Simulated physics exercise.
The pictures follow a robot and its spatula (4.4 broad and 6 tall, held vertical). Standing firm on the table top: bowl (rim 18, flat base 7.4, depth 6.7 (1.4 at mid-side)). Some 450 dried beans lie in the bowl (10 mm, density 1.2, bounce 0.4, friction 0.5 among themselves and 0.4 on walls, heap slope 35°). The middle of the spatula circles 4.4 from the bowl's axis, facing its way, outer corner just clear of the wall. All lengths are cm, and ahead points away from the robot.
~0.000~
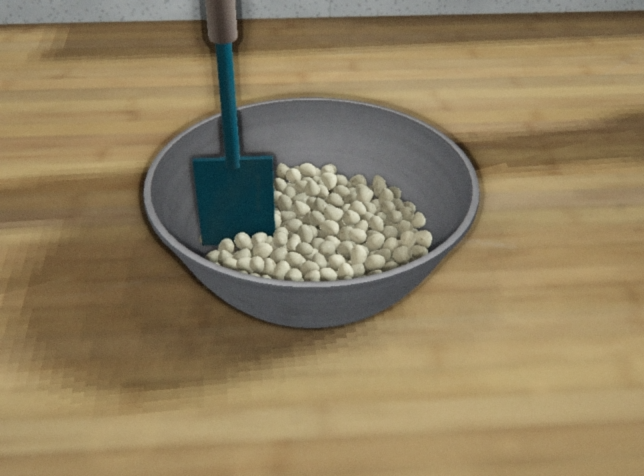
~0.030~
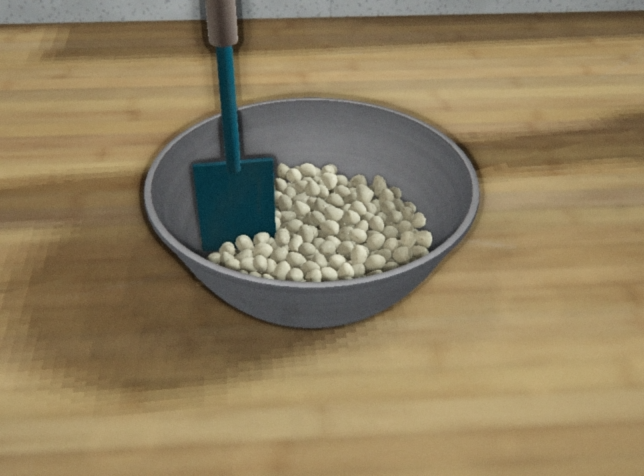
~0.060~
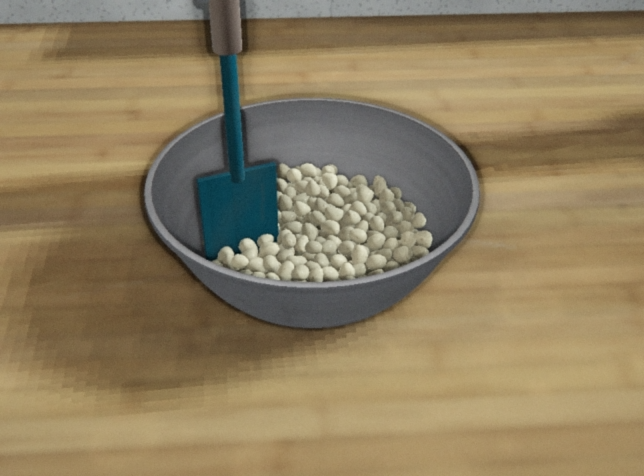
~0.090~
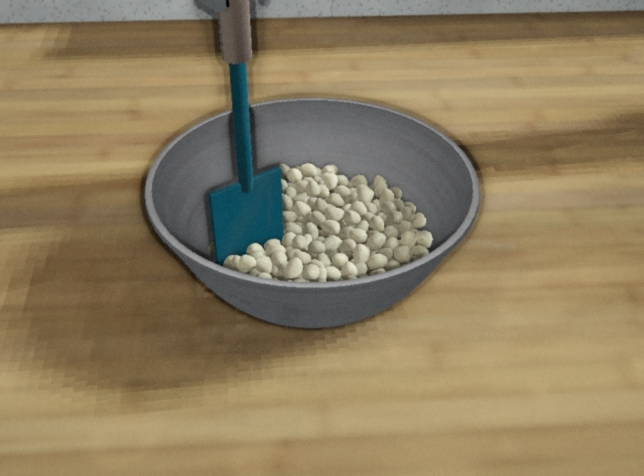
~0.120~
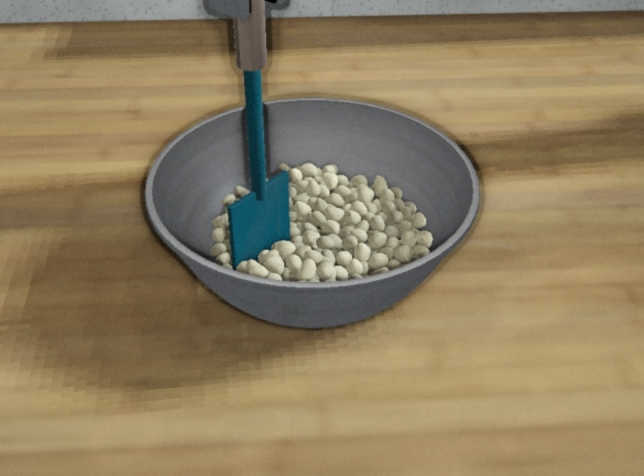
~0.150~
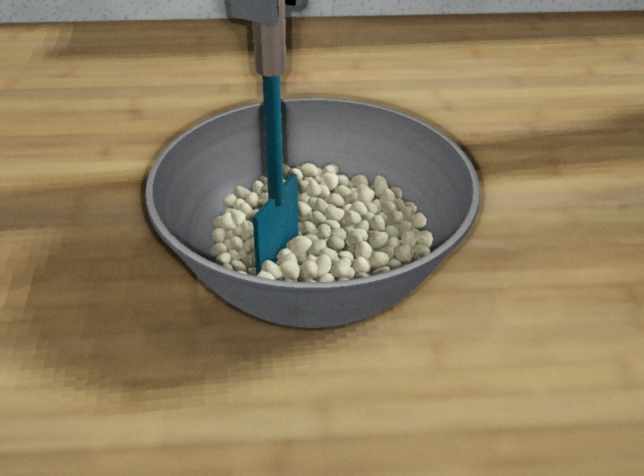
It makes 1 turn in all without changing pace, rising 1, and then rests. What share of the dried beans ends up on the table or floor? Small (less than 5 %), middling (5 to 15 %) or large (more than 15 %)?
On the table or floor the share is small, less than 5 %.
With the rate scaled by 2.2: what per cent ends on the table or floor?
Some 20 per cent.
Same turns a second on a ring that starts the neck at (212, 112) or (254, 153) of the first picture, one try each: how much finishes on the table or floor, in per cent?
Some 0 and 0 per cent.
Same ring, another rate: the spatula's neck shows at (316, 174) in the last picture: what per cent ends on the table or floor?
About 10 per cent.
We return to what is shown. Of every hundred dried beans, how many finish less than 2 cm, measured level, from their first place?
Roughly 30 per cent.
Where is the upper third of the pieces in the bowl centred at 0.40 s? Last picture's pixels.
Around (392, 186).
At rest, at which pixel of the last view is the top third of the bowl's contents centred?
Near (243, 238).
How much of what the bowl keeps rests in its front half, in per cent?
Some 60 per cent.
After 0.40 s, 177° round, highest piece 8 above the table; 448 in the bowl.
After 0.65 s, 293° round, highest piece 9 above the table; 447 in the bowl, 1 on the table or floor.
After 0.97 s, 0° round, highest piece 7 above the table; 442 in the bowl, 6 on the table or floor.
After 1.67 s, 0° round, highest piece 7 above the table; 442 in the bowl, 6 on the table or floor.
At rest, 442 in the bowl, 6 on the table or floor. That is 1 % on the table or floor.
